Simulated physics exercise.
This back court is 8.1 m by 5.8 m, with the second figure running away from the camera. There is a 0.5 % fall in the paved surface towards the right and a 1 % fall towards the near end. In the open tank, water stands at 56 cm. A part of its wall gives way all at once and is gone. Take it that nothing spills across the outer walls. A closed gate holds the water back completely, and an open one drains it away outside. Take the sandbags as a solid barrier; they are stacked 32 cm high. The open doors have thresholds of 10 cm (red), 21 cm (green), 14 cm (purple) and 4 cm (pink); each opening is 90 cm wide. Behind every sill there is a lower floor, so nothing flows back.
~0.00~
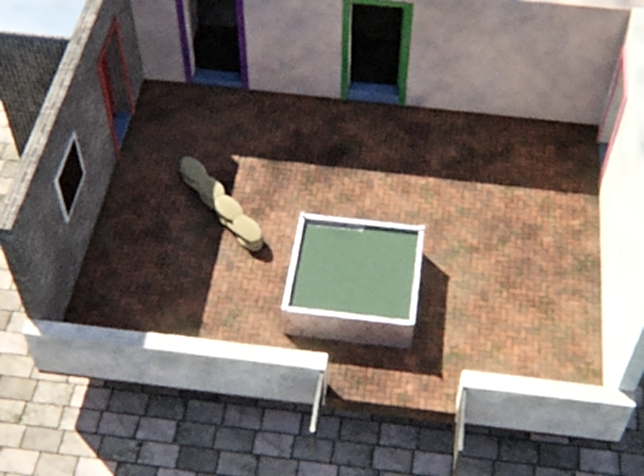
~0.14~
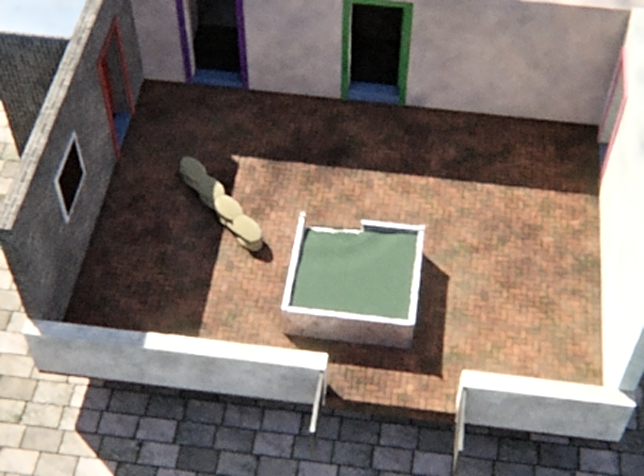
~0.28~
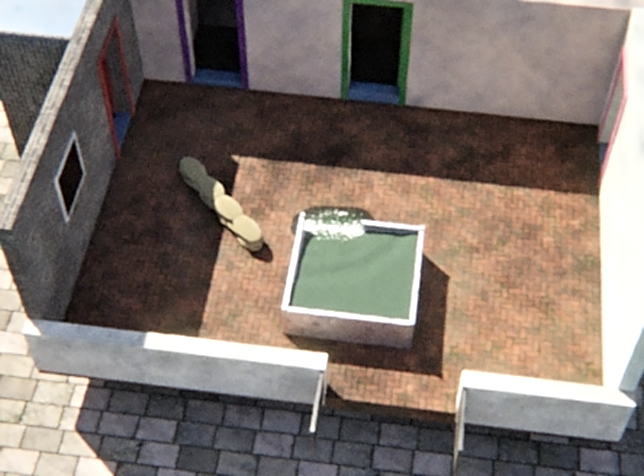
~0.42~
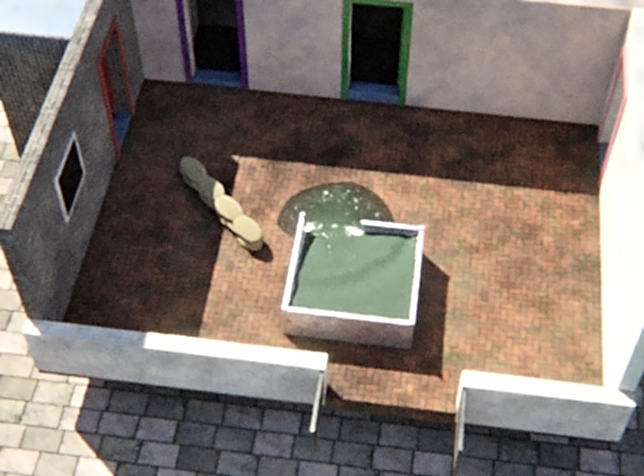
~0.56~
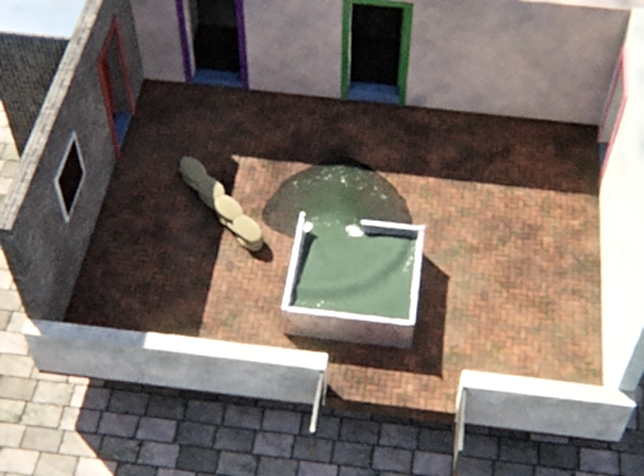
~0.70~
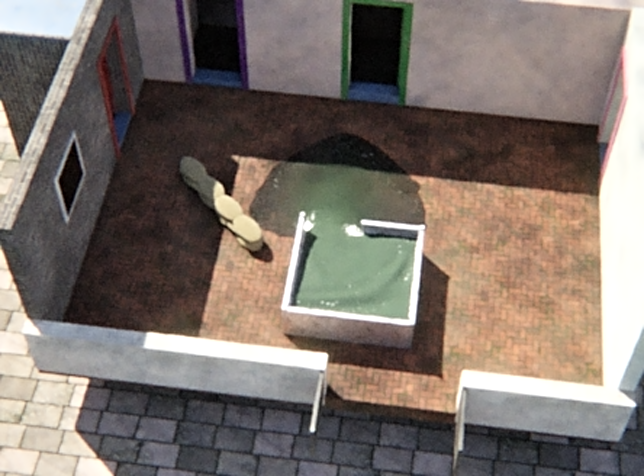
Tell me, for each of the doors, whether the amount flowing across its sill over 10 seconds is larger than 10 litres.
For 10 seconds: The red door, not larger; the green door, not larger; the purple door, not larger; the pink door, larger.
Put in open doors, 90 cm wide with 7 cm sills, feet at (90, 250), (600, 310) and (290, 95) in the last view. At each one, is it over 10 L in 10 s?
First doorway falls short, second falls short, third gets there.
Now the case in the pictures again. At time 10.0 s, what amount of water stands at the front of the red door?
Close to 4.5 cm of depth.
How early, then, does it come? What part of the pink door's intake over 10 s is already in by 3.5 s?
Some 0 in a hundred.
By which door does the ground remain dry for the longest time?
Lab note: Last arrival at the pink door.
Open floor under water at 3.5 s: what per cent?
Roughly 35 percent.
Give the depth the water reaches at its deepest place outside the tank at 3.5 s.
Up to near 20 cm.
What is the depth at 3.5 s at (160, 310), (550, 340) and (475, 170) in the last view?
0, 0, 1 cm.
After 1.4 s water covers 20 % of the floor and is deepest (28 cm) near (331, 234); red door not reached, green door 17 cm at the sill, 0 L in, purple door not reached, pink door not reached.
After 2.2 s water covers 30 % of the floor and is deepest (22 cm) near (332, 104); red door not reached, green door 21 cm at the sill, 0 L in, purple door 12 cm at the sill, 0 L in, pink door not reached.
After 3.5 s water covers 35 % of the floor and is deepest (20 cm) near (153, 85); red door 7 cm at the sill, 0 L in, green door 12 cm at the sill, 0 L in, purple door 8 cm at the sill, 0 L in, pink door 5 cm at the sill, 0 L in.
After 6.0 s water covers 60 % of the floor and is deepest (10 cm) near (331, 234); red door 9 cm at the sill, 2 L in, green door 8 cm at the sill, 0 L in, purple door 8 cm at the sill, 0 L in, pink door 9 cm at the sill, 48 L in.
After 10.0 s water covers 80 % of the floor and is deepest (8 cm) near (580, 413); red door 5 cm at the sill, 2 L in, green door 3 cm at the sill, 0 L in, purple door 4 cm at the sill, 0 L in, pink door 6 cm at the sill, 82 L in.
